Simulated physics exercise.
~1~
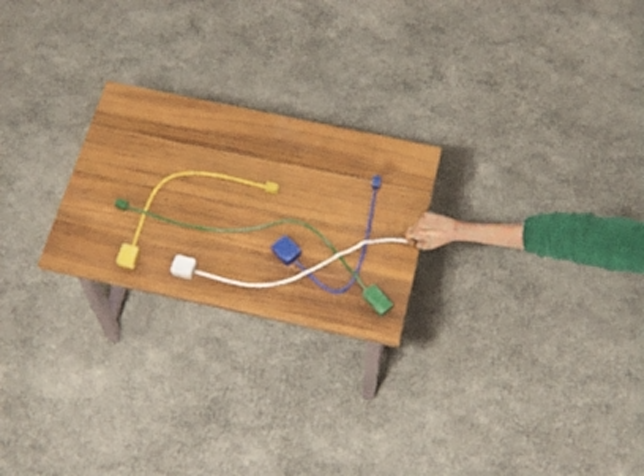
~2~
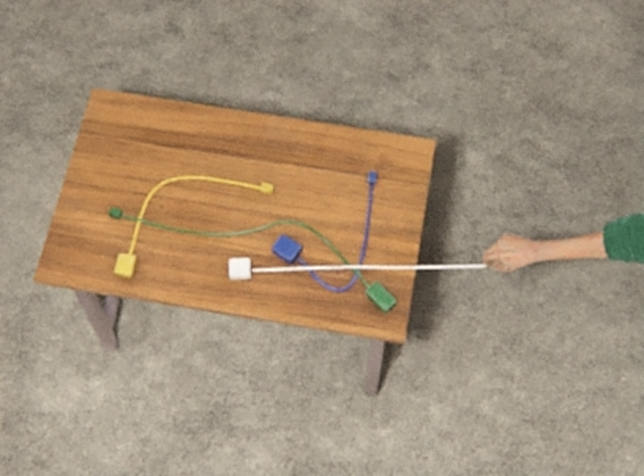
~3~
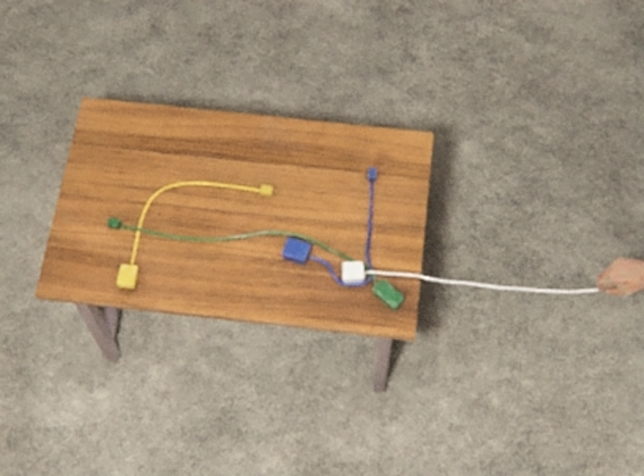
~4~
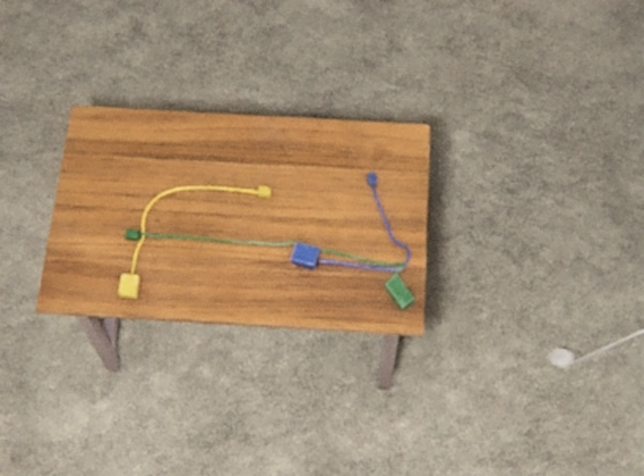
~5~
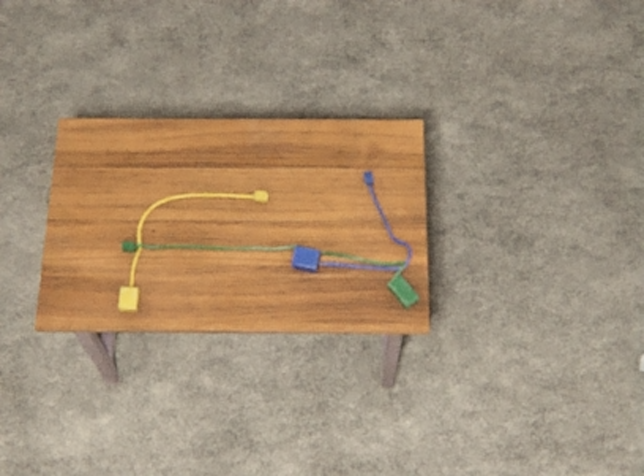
A hand in a green sleeve reaches from the right over a wooden table on a grey floor, seen from high above. Four cables with block chargers cross on the top, with yellow at the left, green across the middle, blue at centre right and white nearer the front edge. The hand pulls the white lead out past the right edge, and its charger slides right across the others. It nudges the blue charger slightly, shifts the green cable and bends the blue one rightward. The white charger leaves the table and drops out beyond the right side, while the yellow, green and blue cables remain on top.
